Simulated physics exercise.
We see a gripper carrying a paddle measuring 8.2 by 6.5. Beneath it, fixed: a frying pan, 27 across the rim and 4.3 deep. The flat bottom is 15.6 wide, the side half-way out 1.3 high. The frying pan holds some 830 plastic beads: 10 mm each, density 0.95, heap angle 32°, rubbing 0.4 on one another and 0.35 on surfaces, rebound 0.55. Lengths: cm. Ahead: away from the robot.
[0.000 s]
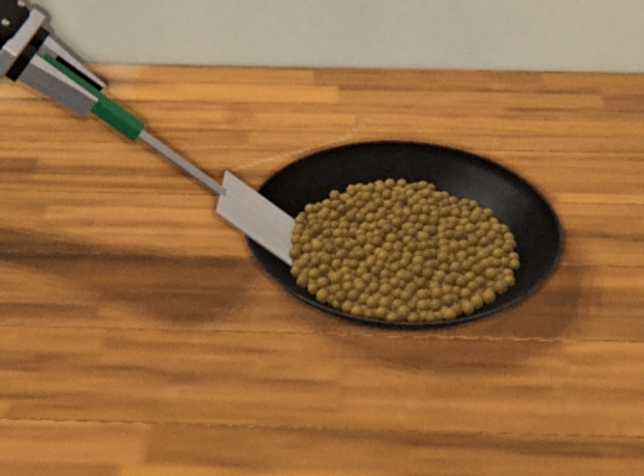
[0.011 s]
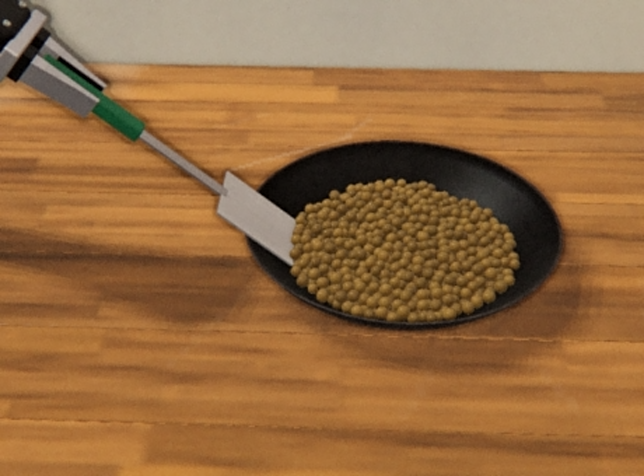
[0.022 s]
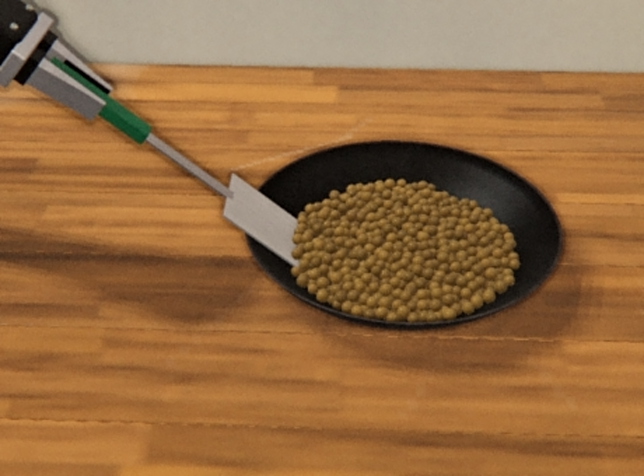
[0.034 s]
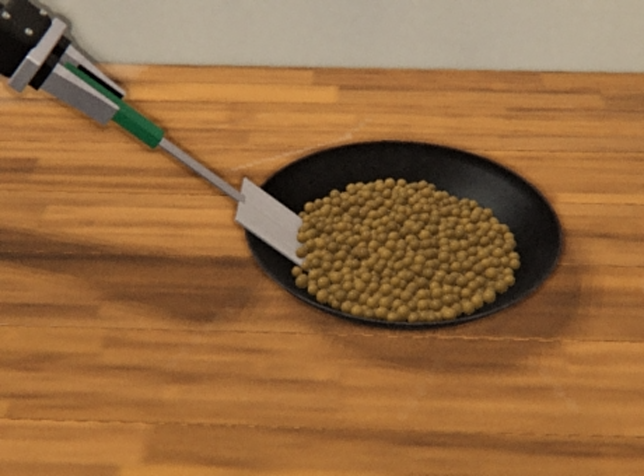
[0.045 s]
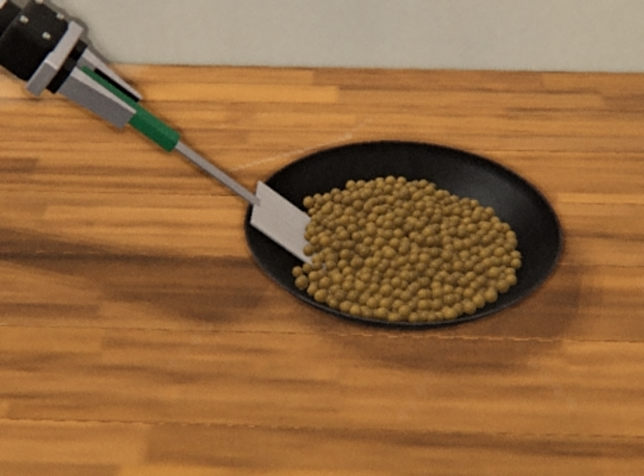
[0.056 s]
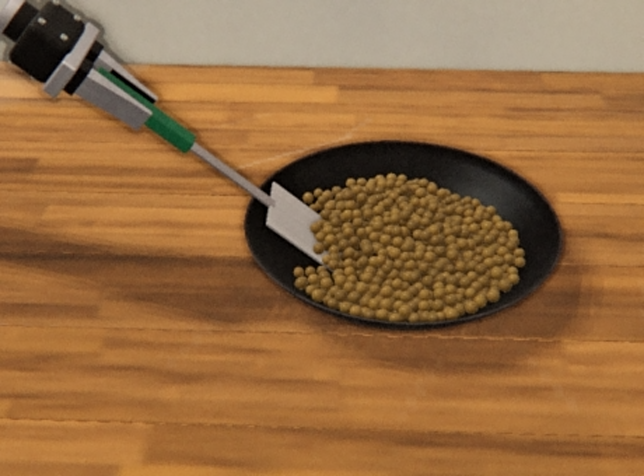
A gripper holding a flat metal paddle rests its blade at the left edge of a heap of brownish beads in a black pan on a wooden surface, barely moving at first. It then slides the paddle a short way right and slightly down, nudging the nearest beads while the pan stays still.
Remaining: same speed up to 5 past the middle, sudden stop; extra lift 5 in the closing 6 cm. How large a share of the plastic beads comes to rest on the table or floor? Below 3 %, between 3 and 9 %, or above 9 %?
Above 9 %.
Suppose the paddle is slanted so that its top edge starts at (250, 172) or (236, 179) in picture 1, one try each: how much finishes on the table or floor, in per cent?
About 10 and 10 per cent.
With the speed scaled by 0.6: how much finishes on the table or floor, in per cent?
About 5 per cent.
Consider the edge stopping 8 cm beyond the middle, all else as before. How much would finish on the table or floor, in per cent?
That would give close to 20 per cent.
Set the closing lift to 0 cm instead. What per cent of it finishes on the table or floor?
Result: Approx. 0 %.
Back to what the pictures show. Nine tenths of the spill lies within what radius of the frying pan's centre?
Radial distance: Approx. 95 cm.
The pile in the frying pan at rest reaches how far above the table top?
Height at rest: Roughly 4.5 cm.
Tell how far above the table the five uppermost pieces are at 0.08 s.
Around 6 cm above the table.
By 0.08 s, sloping 41°, highest piece 6 above the table; 828 in the frying pan.
By 0.11 s, sloping 41°, highest piece 8 above the table; 828 in the frying pan.
By 0.32 s, sloping 41°, highest piece 11 above the table; 727 in the frying pan, 59 on the table or floor, 42 on the blade or in flight.
By 1.37 s, sloping 41°, highest piece 4 above the table; 727 in the frying pan, 101 on the table or floor.
Final count, 727 in the frying pan, 101 on the table or floor. That is 12 % on the table or floor.
